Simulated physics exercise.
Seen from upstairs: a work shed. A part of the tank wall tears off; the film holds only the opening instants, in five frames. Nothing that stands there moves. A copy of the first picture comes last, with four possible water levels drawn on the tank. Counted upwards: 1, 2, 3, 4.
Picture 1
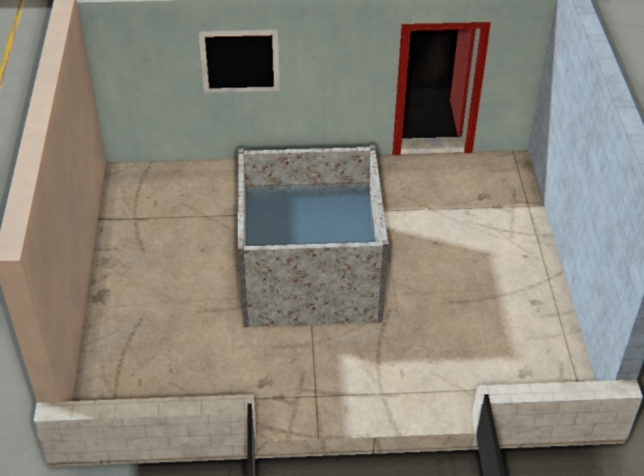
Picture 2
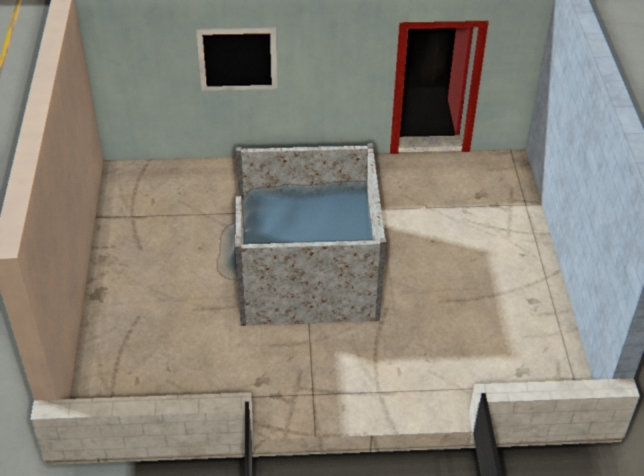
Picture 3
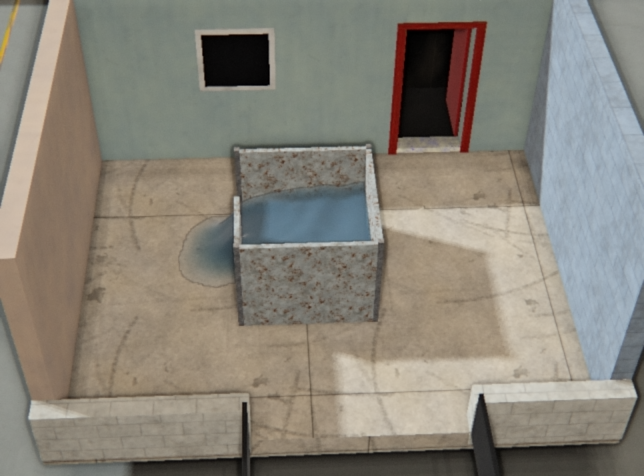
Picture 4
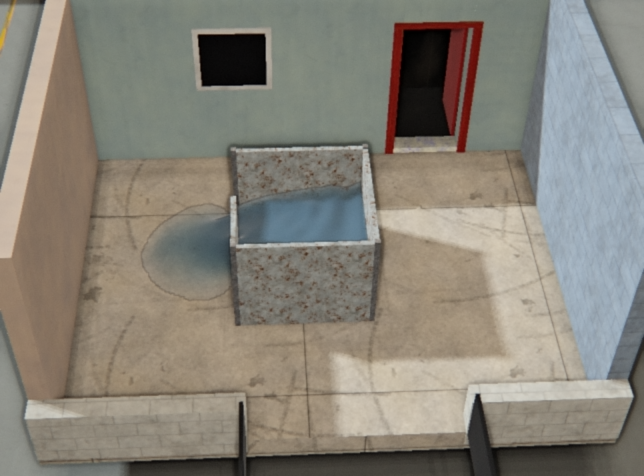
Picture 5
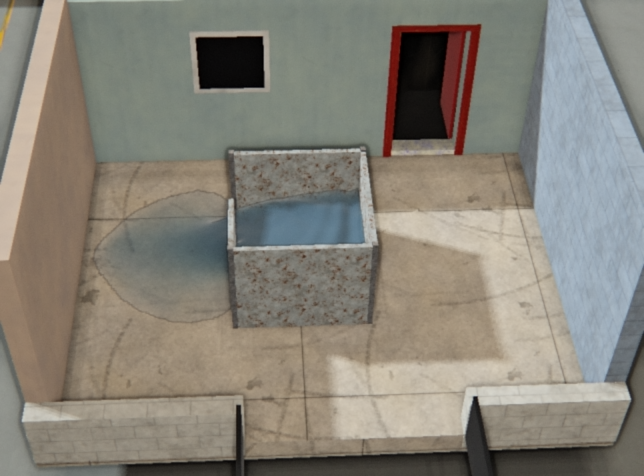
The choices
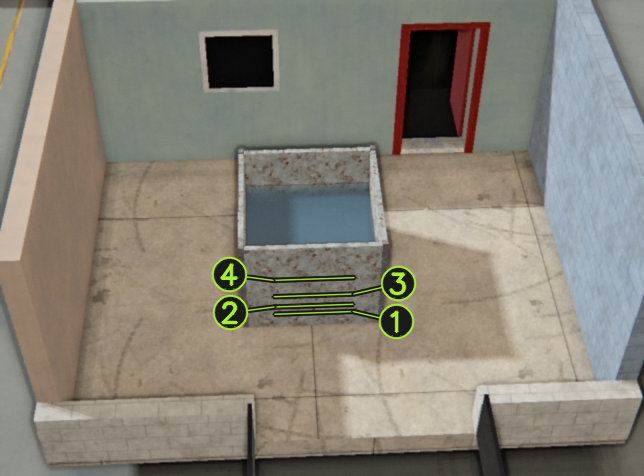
Water in a speckled stone tank sat level at first, then poured out through the tank's left side and spread across the shed's concrete floor in a widening, rounded puddle toward the pinkish wall.
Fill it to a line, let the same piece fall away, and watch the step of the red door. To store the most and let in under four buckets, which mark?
Choose 4.
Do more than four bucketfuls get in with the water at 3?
No, that is safe.
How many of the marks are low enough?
All of them.
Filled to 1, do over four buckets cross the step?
No.
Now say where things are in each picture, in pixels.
Water in the tank at rest, its middle at (310, 228); foot of the red doorway at (432, 153); open gate at (366, 387).
Water covers 1 % of the ground, its front hidden from here.
Water covers 3 % of the ground and shows as far out as (193, 276).
Water covers 6 % of the ground and shows as far out as (147, 256).
Water covers 12 % of the ground and shows as far out as (104, 246).
On the marked copy, 1 at (313, 312); 2 at (313, 305); 3 at (313, 295); 4 at (313, 278); from the bottom up 1, 2, 3, 4.
For line 1, nothing gets over.
For line 2, nothing gets over.
For line 3, nothing gets over.
For line 4, a bucket or two gets in.
